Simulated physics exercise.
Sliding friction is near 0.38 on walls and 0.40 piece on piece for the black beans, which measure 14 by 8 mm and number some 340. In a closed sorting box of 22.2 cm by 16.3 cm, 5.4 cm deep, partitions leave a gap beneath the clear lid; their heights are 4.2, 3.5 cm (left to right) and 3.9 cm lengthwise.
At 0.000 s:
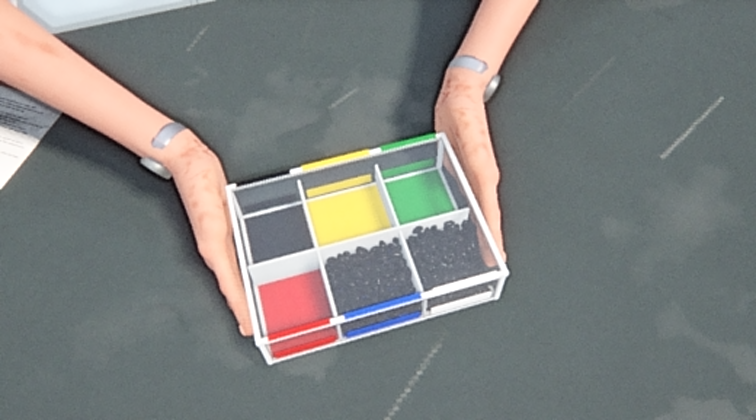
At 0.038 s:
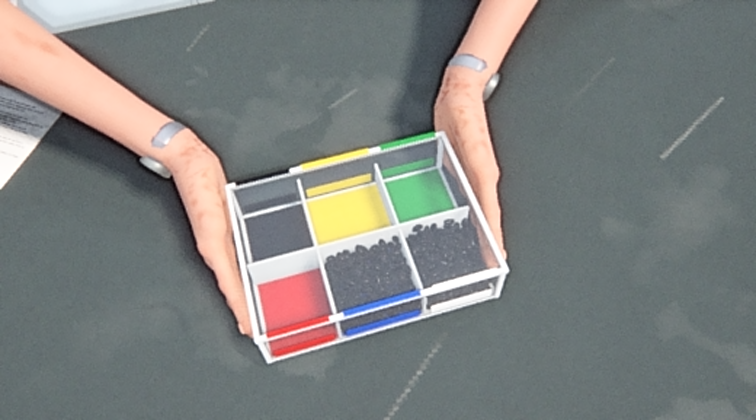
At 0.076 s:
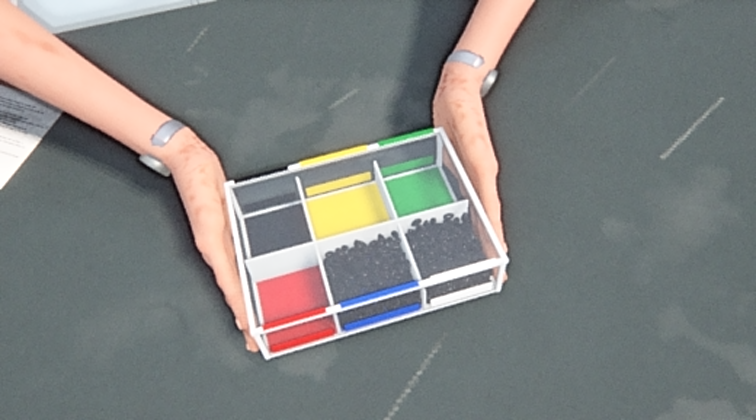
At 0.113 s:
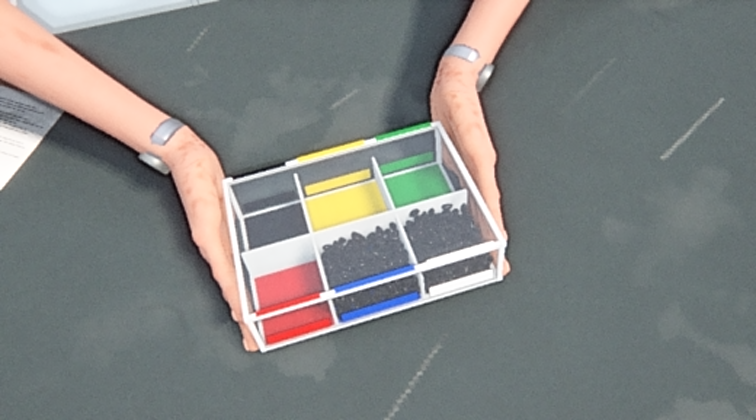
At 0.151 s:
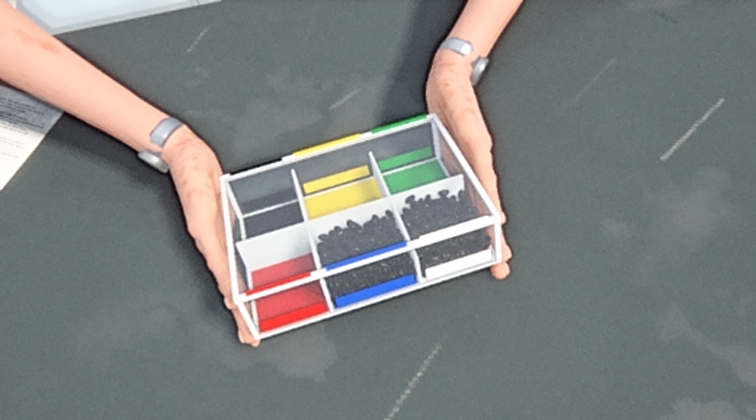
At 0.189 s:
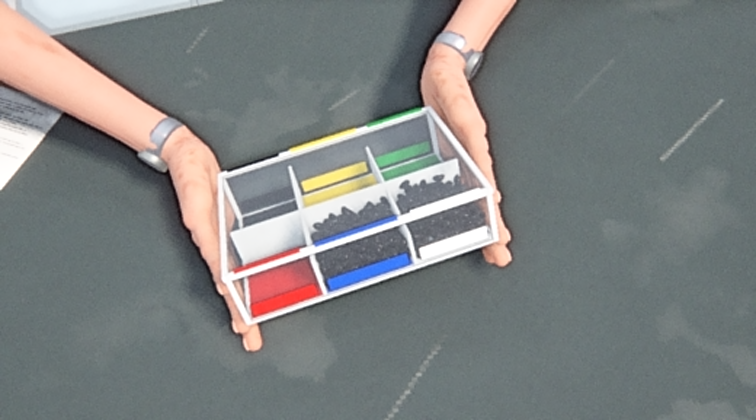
Two hands held a clear, divided box with colored sections and dark bits in two front compartments, then steadily tilted it, raising the back edge while the dark bits stayed in their compartments.
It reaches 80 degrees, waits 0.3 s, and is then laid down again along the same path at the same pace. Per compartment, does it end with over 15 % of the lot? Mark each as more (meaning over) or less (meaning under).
Red compartment - less; blue compartment - more; green compartment - less; yellow compartment - less; white compartment - more; black compartment - less.
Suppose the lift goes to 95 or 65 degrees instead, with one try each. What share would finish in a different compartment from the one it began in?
Close to 10 in a hundred first, and 10 in a hundred second.
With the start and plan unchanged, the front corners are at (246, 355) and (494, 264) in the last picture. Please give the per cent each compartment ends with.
Each compartment ends with this per cent: Red 5, blue 60, green 0, yellow 0, white 35 and black 0.
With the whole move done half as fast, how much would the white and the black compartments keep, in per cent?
White 40 %, black 0 %.
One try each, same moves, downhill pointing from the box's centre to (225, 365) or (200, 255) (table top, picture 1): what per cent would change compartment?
Approximately 25 percent, then 20 percent.
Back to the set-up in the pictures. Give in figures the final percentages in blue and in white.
Blue: 50; white: 45.
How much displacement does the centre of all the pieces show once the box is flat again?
It shifts by roughly 1.5 cm.
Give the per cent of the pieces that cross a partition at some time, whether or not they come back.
Around 10 percent.
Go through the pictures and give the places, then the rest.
Box tilt 0 degrees, front corners at (261, 340) and (502, 272); blue 55 %, white 45 %, in the first picture.
Box tilt 1 degrees, front corners at (259, 338) and (502, 269), in the second picture.
Box tilt 4 degrees, front corners at (256, 330) and (502, 259), lowest corner left back, in the third picture.
Box tilt 10 degrees, front corners at (249, 317) and (500, 242), lowest corner left back, in the fourth picture.
Box tilt 17 degrees, front corners at (239, 297) and (495, 218), lowest corner left back, in the fifth picture.
Box tilt 24 degrees, front corners at (228, 276) and (487, 190), lowest corner left back; blue 55 %, white 45 %. The box's pace is about 185 degrees a second, in the sixth picture.
After 0.73 s, tilt 80 degrees; blue 50 %, yellow 5 %, white 45 %.
After 1.10 s, tilt 45 degrees; blue 50 %, yellow 5 %, white 45 %.
Then, at 1.55 s, tilt 0 degrees; blue 50 %, yellow 5 %, white 45 %.
At rest (2.0 s), red 0 %, blue 50 %, green 0 %, yellow 5 %, white 45 %, black 0 %.
